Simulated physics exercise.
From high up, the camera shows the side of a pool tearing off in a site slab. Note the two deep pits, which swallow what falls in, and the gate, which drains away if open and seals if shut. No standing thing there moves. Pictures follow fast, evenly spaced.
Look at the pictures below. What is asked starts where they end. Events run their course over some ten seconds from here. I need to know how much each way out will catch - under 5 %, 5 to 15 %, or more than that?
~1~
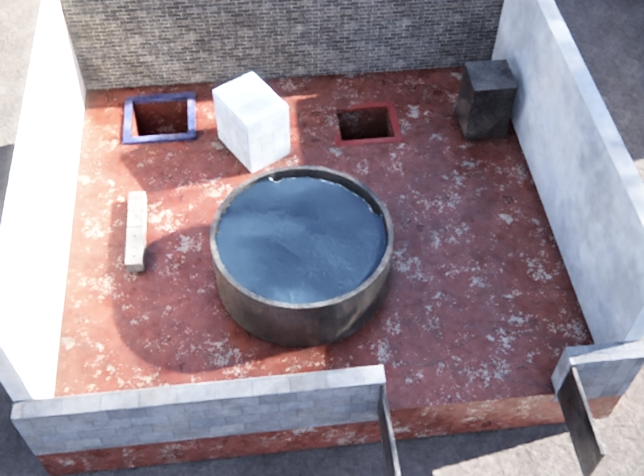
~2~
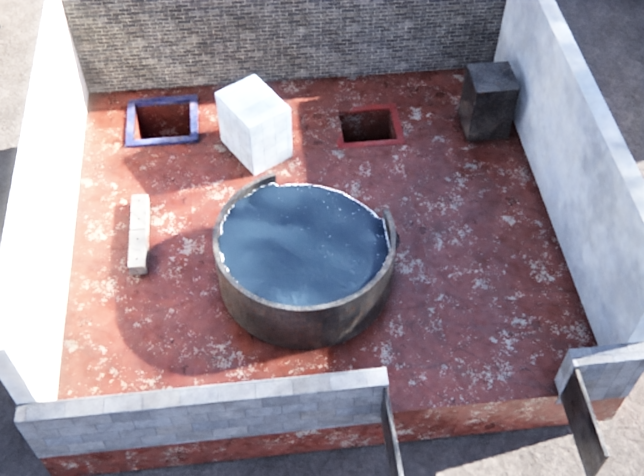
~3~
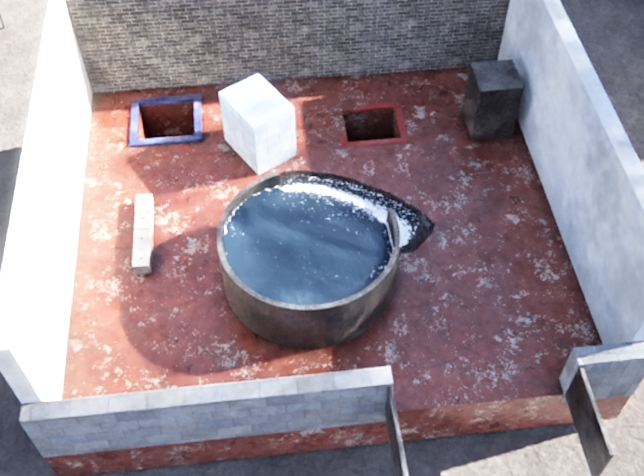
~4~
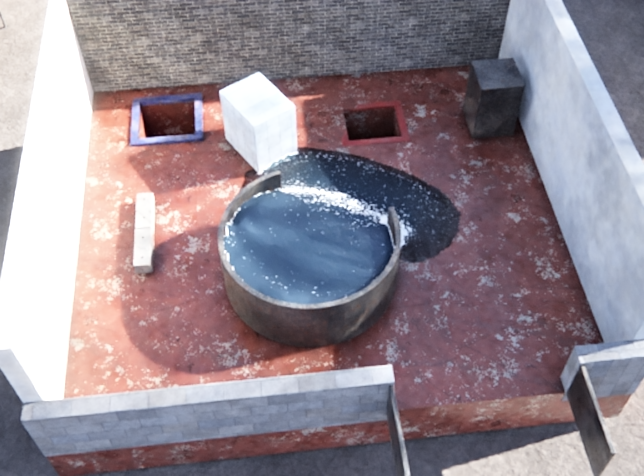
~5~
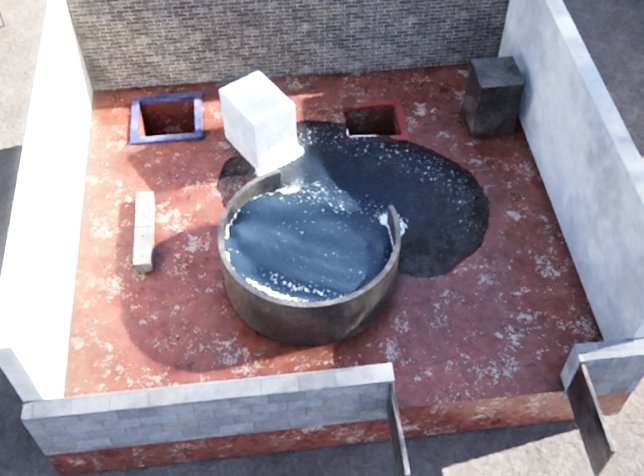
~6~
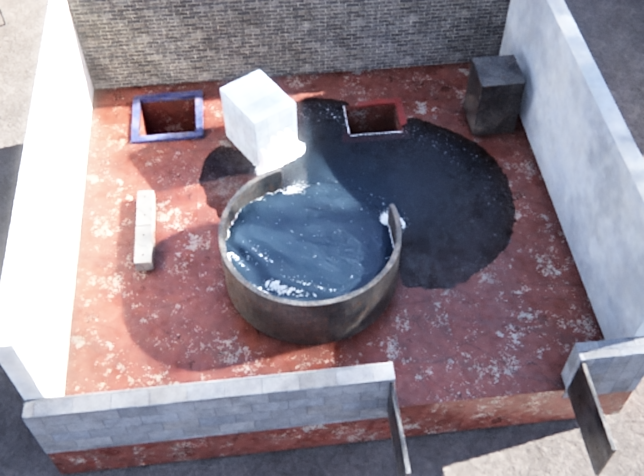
Here you go: The gate catches 5 to 15 %; the blue pit catches under 5 %; the red pit catches more than 15 %.
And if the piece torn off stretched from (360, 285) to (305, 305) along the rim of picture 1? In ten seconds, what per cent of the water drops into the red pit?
The red pit takes 4 per cent.
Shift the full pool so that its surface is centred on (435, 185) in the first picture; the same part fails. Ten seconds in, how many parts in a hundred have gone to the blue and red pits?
So blue takes 8 % and red takes 35 %.
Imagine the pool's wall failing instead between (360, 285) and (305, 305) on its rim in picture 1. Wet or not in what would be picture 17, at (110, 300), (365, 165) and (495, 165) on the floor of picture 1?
In that order: Flooded, clear, clear.
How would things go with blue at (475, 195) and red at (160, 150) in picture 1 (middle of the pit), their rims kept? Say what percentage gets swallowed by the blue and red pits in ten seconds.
Blue: 25 %; red: 8 %.
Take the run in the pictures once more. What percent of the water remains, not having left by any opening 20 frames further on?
Estimate: Some 76 %.
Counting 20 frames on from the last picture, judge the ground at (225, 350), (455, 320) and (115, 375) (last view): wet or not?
Taking them in the order given: Spared, then spared, then spared.
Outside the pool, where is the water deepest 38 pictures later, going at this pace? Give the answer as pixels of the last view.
Deepest spot: Near (613, 368).
A moment on, water covers 35 % of the floor; the gate 0 %, the blue pit 0 %, the red pit 7 %.
Next, water covers 45 % of the floor; the gate 0 %, the blue pit 0 %, the red pit 15 %.
Then, water covers 60 % of the floor; the gate 0 %, the blue pit 0 %, the red pit 24 %.
Later, water covers 75 % of the floor; the gate 3 %, the blue pit 1 %, the red pit 39 %.
In the end, water covers 90 % of the floor; the gate 9 %, the blue pit 1 %, the red pit 47 %.
